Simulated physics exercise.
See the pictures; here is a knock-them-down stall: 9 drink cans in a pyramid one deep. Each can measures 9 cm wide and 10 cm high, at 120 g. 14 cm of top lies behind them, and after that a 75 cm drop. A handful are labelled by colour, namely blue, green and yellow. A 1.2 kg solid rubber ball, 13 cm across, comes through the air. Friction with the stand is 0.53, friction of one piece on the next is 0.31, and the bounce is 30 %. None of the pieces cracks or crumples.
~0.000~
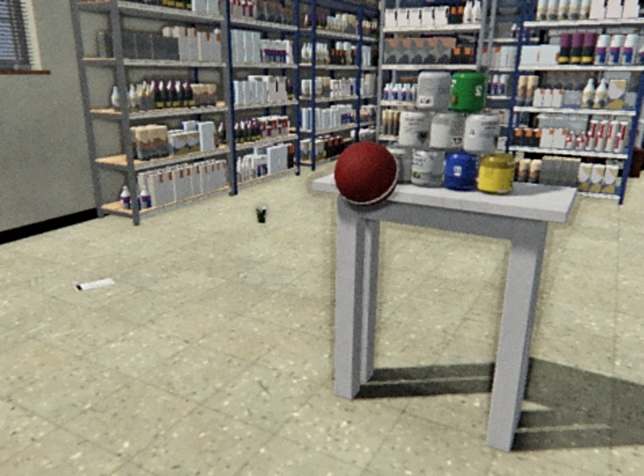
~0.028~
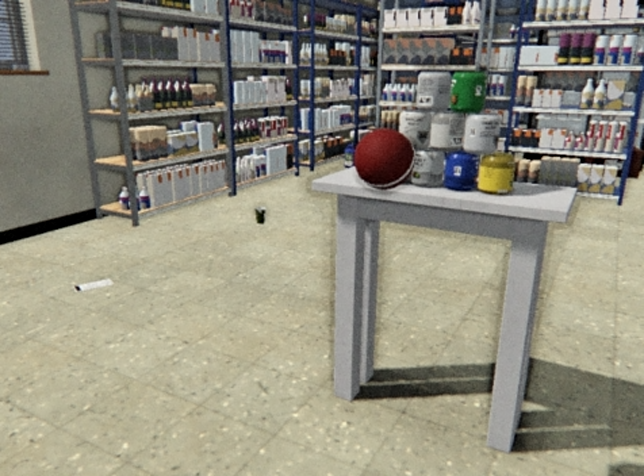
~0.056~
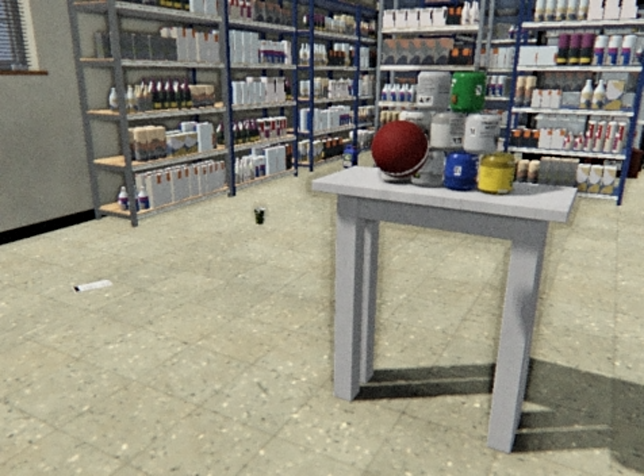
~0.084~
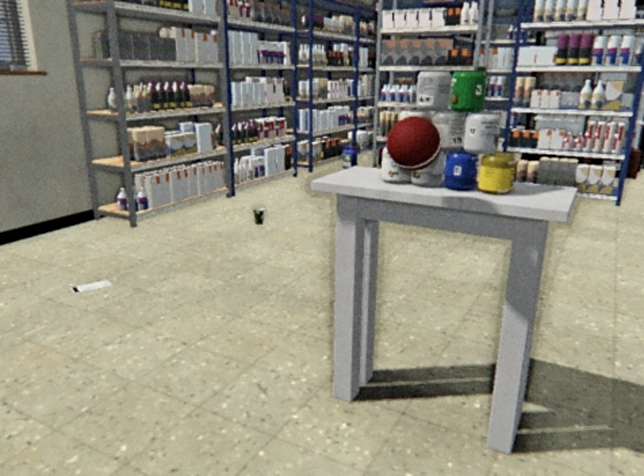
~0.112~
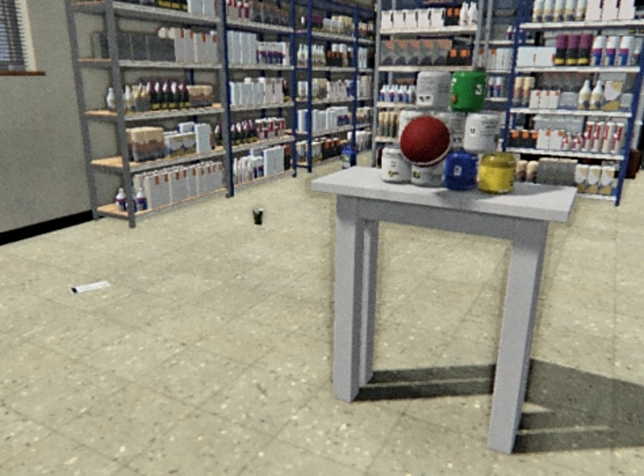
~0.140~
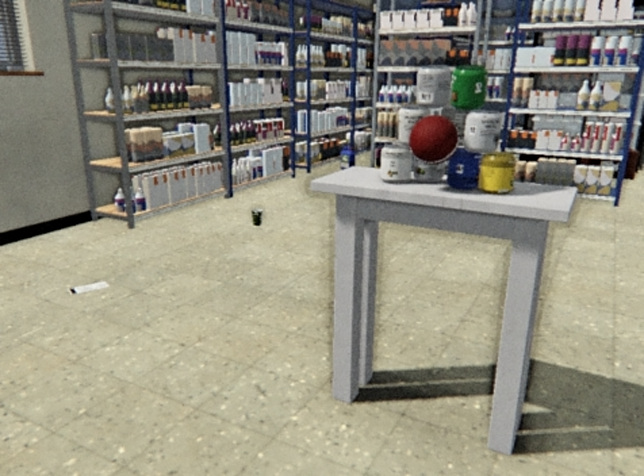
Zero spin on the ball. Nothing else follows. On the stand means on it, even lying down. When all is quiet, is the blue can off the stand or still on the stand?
That can goes over the edge.
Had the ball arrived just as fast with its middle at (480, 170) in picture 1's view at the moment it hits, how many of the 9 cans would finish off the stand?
Then 5.
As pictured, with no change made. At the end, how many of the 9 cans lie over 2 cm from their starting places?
That comes to 8 in total.
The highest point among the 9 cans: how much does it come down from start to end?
20 cm.
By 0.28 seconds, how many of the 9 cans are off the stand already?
Number at that point: 0 in total.
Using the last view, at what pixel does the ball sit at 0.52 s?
Check around pixel (473, 221).
By 0.28 s, ball still moving; none of the 9 cans off the stand, 8 disturbed; blue can tilted 26°; green can tilted 48°.
By 0.52 s, ball still moving; 4 of the 9 cans off the stand; blue can on its side; green can on its side.
By 0.96 s, ball still moving; 5 of the 9 cans off the stand; blue can tilted 43°, 73 cm lower; green can upside down.
By 1.42 s, ball still moving; 7 of the 9 cans off the stand; blue can tilted 54°, 74 cm lower; green can on its side.
When it is over (1.6 s), ball rolling away; 7 of the 9 cans off the stand; blue can on its side; green can on its side; yellow can moved 31 mm. In pixels of the last frame, middles, blue can near (549, 357).
